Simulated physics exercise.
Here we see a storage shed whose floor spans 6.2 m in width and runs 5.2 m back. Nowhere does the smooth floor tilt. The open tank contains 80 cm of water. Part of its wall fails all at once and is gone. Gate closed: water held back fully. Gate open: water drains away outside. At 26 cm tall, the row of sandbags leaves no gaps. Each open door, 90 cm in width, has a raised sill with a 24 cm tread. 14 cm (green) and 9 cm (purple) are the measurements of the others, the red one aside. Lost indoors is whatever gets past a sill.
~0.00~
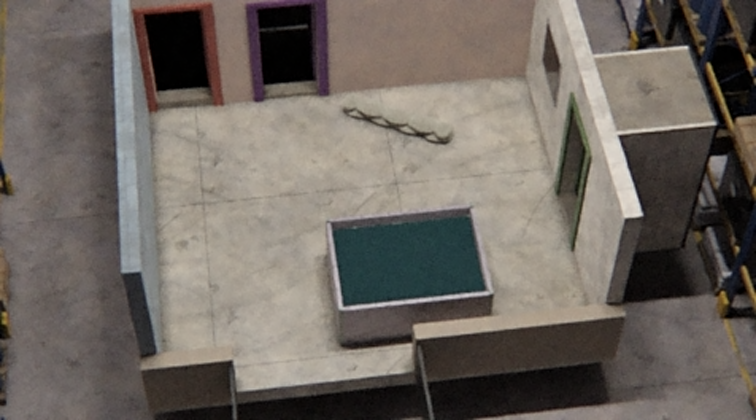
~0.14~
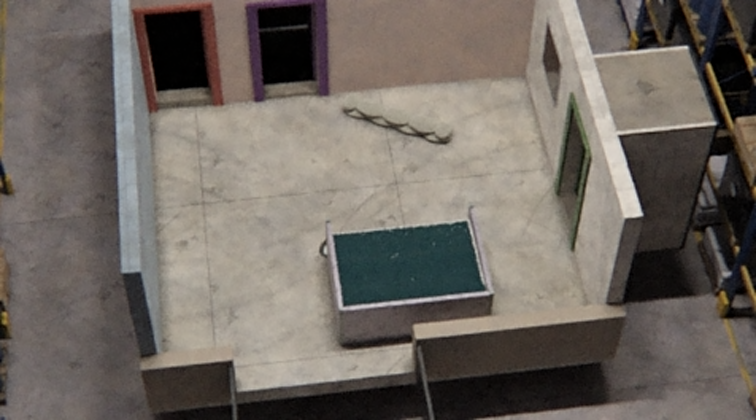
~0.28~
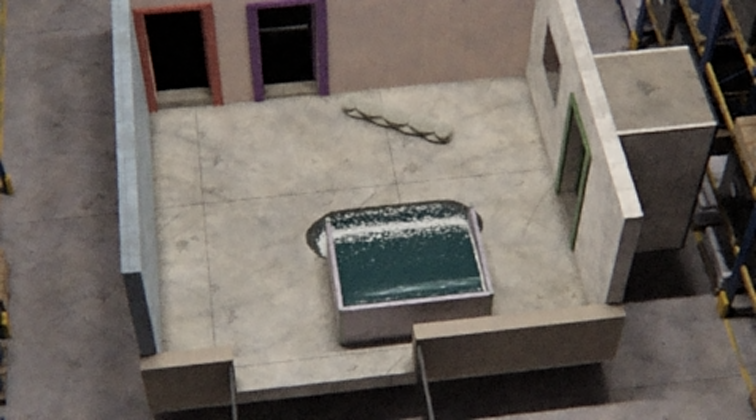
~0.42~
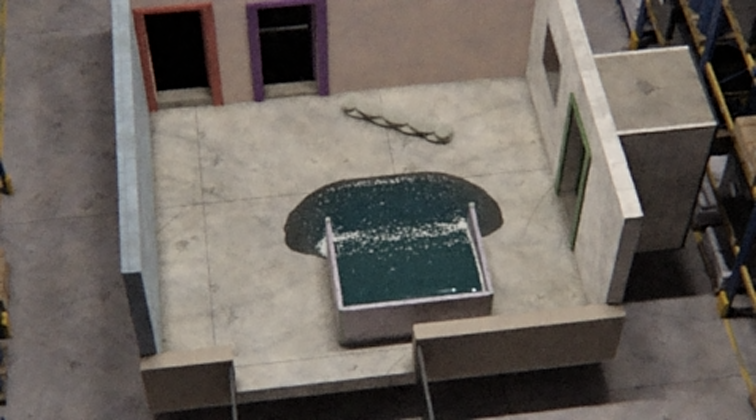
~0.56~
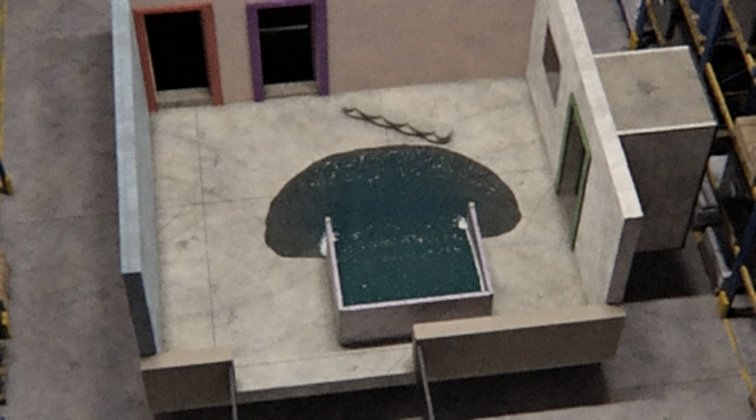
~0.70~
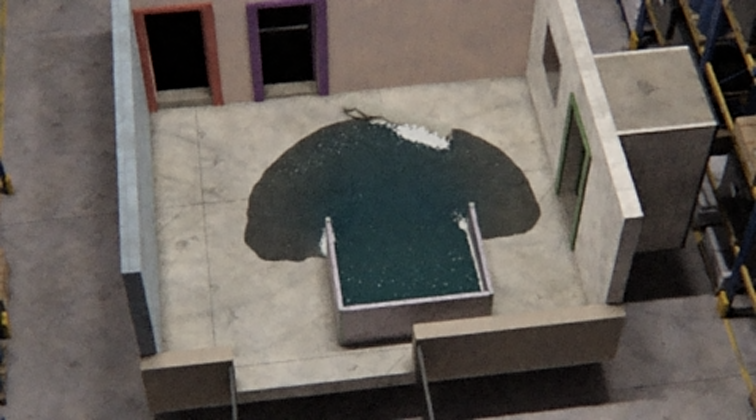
Dark green water poured out of the open tank's far side with white froth, spread across the pale floor in a widening half-circle, and splashed white against the low twisted row near the back wall.
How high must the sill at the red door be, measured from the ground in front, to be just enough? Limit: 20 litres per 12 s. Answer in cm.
About 21 cm.
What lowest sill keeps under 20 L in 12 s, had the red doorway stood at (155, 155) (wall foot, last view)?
Around 21 cm would do it.
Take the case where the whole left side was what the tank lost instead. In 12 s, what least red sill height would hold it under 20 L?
A minimum of about 26 cm.
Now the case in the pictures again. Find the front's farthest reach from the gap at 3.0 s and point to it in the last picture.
Front tip: Approx. (151, 117) px.
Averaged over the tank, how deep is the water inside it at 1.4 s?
About 28 cm.
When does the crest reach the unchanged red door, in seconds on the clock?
The depth peaks at about 3.6 seconds.
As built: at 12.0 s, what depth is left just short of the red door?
A ruler would read roughly 4.5 cm.
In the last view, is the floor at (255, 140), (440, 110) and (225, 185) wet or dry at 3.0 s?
Okay, in order that's got wet, got wet and finally got wet.
After 1.4 s water covers 55 % of the floor, deepest (43 cm) near (402, 135); it has not reached the red door.
After 3.0 s water covers 55 % of the floor, deepest (38 cm) near (151, 117); 22 cm at the red door, 5 litres in over its 18 cm sill.
After 12.0 s water covers 95 % of the floor, deepest (8 cm) near (561, 219); 4 cm at the red door, 33 litres in over its 18 cm sill.
At the red door as built, the water arrived by 1.7 s and peaked near 23 cm at 3.6 s.
Run again over the same 12 s with other heights there, 36 litres in over 17.5 cm, 14 litres over 23.5 cm. The limit of 20 litres is kept from about 21 cm up.
